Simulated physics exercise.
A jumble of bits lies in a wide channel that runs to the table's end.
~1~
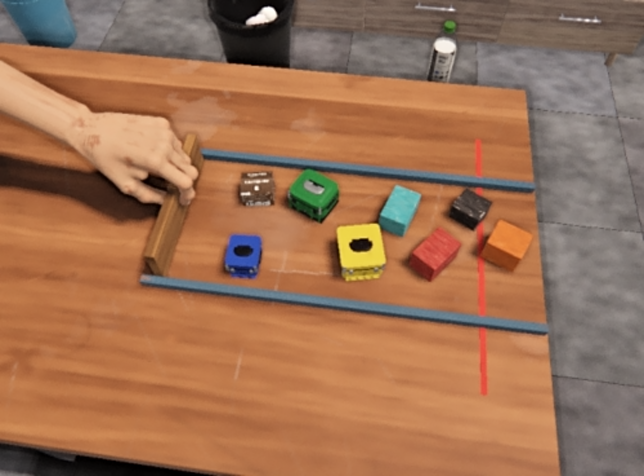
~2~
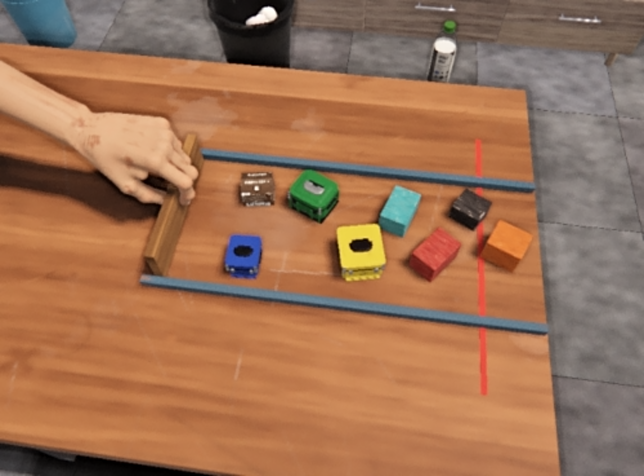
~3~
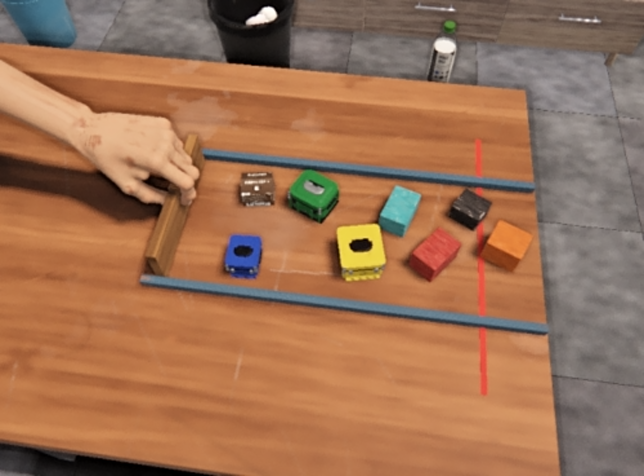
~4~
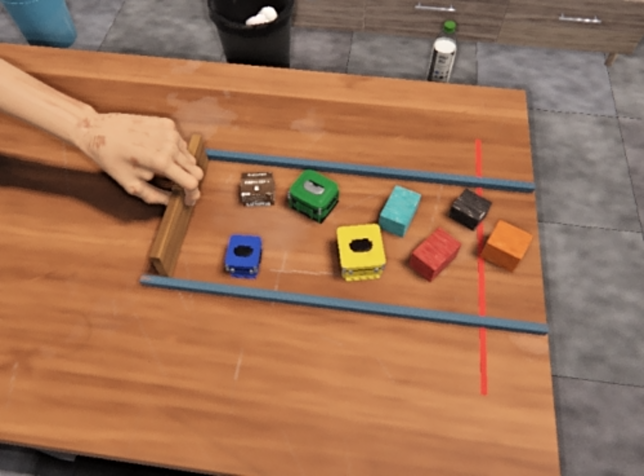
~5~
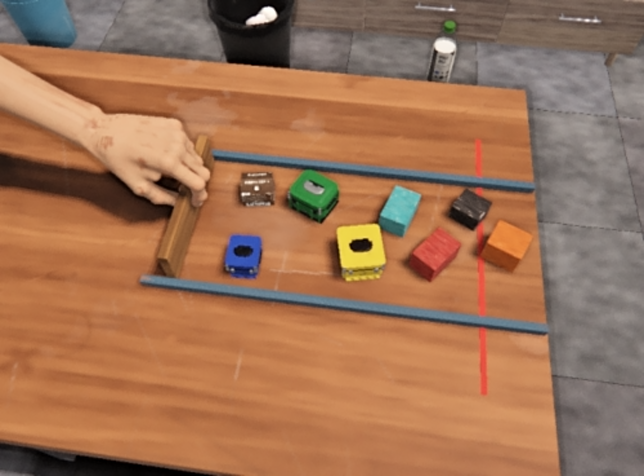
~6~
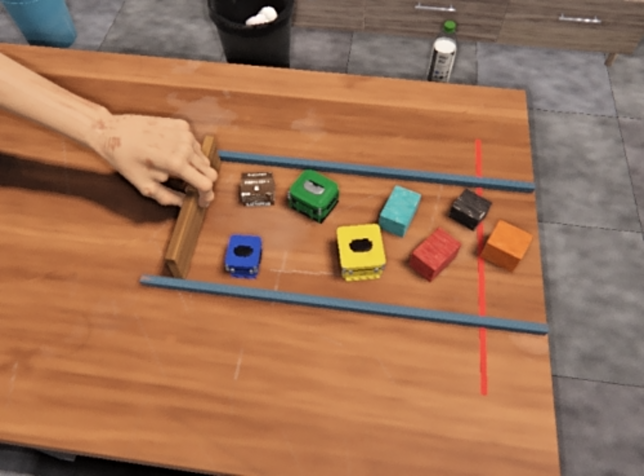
A hand slides a wooden board slightly right along a channel toward several scattered, unmoving colored blocks.
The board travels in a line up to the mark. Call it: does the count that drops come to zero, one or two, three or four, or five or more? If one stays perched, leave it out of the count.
It comes to three or four.
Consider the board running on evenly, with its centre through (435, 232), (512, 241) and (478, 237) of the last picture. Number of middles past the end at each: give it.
Taking the places in turn, the counts are 2, 6 and 4.
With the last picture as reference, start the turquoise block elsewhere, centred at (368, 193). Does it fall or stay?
Well, this time it drops away.
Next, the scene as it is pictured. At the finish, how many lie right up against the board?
The count in contact is 2.
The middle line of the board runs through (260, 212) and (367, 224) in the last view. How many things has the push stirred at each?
The counts are 3 and 7.
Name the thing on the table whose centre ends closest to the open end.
That would be the green case, the foremost.
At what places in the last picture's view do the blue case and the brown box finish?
Final pixels, roughly: (500, 288) for the first, (499, 218) for the other.
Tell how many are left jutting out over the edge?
That would be 2.
Early on, none off yet; orange block at rest near (506, 246); black block at rest near (470, 210); red block at rest near (435, 255).
Finally, the number that fall off is three or four; lost, turquoise block, red block, black block and orange block.
